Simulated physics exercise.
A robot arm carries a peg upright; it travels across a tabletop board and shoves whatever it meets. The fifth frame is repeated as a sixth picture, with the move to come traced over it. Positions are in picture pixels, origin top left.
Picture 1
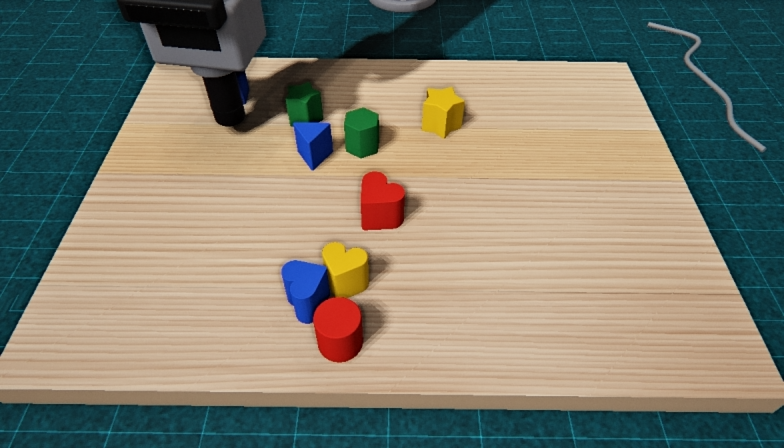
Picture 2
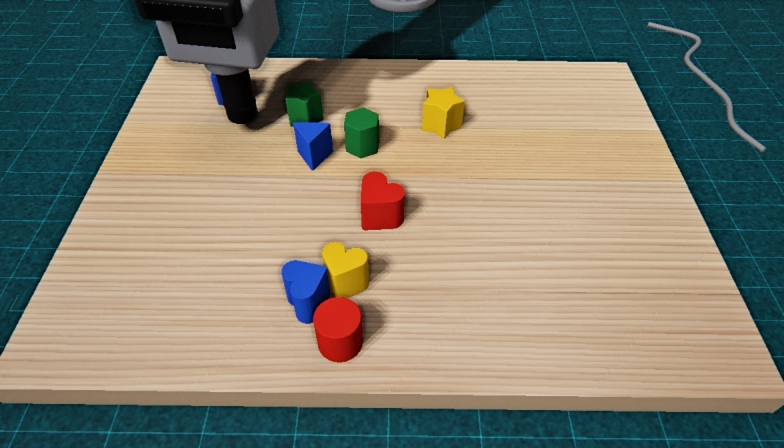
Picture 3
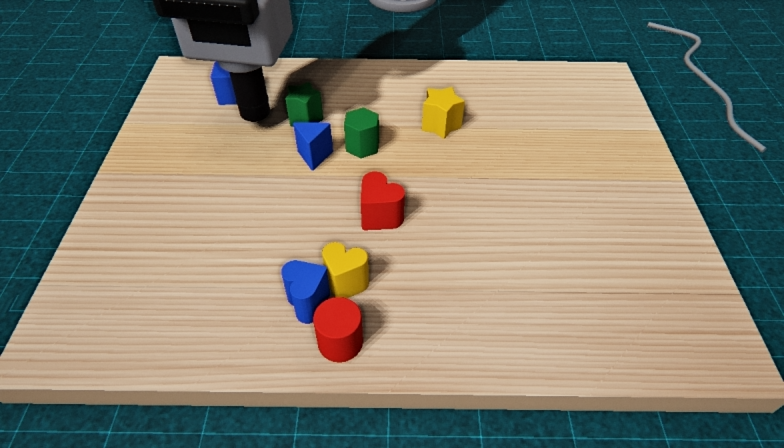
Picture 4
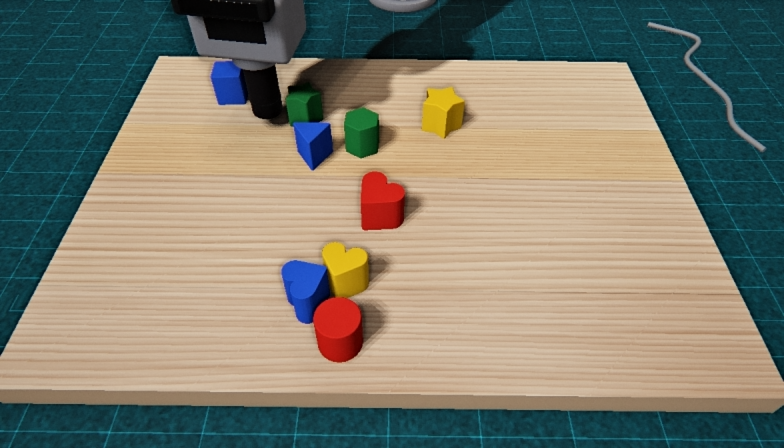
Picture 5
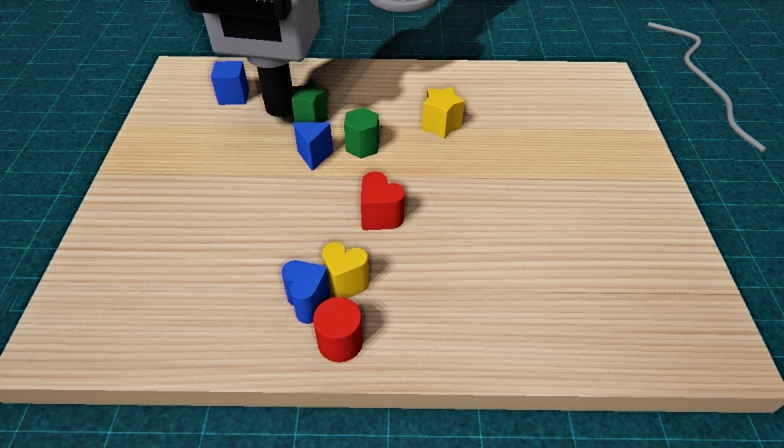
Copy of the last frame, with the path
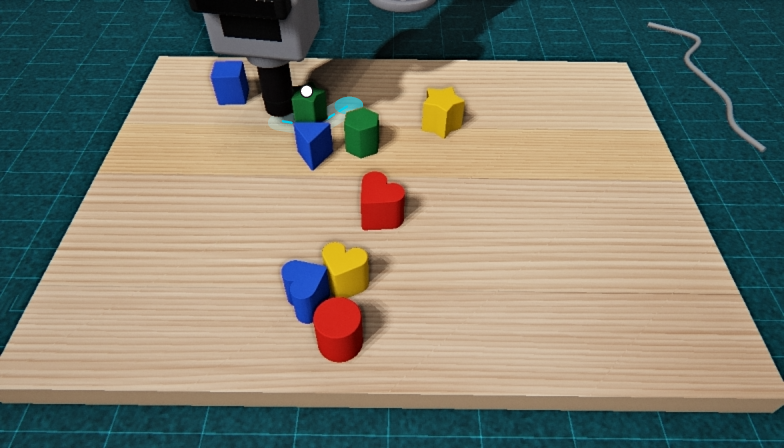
The clip shows a robot arm's black peg sliding a short way right across a wooden board of colourful blocks, revealing a blue block behind it, then nudging a green block slightly right while the other blocks stay still.
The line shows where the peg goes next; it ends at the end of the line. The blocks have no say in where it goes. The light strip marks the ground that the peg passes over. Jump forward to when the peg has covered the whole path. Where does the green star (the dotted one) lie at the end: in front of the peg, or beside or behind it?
The green star is left behind or beside.
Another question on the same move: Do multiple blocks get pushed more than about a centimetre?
Short answer: No.
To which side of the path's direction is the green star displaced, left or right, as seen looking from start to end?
Measured against the direction from start to end, the green star shifts toward the right-hand side.
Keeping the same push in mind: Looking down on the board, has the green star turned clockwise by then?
My answer is yes.
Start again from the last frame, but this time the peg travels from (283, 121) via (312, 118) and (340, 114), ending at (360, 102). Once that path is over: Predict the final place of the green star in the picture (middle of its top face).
I think it will end close to (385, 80).
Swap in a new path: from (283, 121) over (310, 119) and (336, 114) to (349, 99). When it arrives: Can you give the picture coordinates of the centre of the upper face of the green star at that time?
My best guess is (370, 81).
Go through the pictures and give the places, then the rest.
Peg tip (231, 118); block tops, green star (302, 92); blue triangular block (311, 129), in the first frame.
Peg (243, 116); blocks unchanged, in the second frame.
Peg (255, 113); blocks unchanged, in the third frame.
Peg (268, 111); blocks unchanged, in the fourth frame.
Peg (281, 109); green star (307, 91); blue triangular block (311, 129), in the fifth frame.
Path on the board, from (283, 121) by way of (308, 125) and (330, 117) to (349, 105); the dot is on the green star.
What follows on the original path. Halfway along, peg (319, 110); green star (346, 92).
At the end, peg (348, 93); green star (371, 85), turned 35° clockwise; blue triangular block in place.
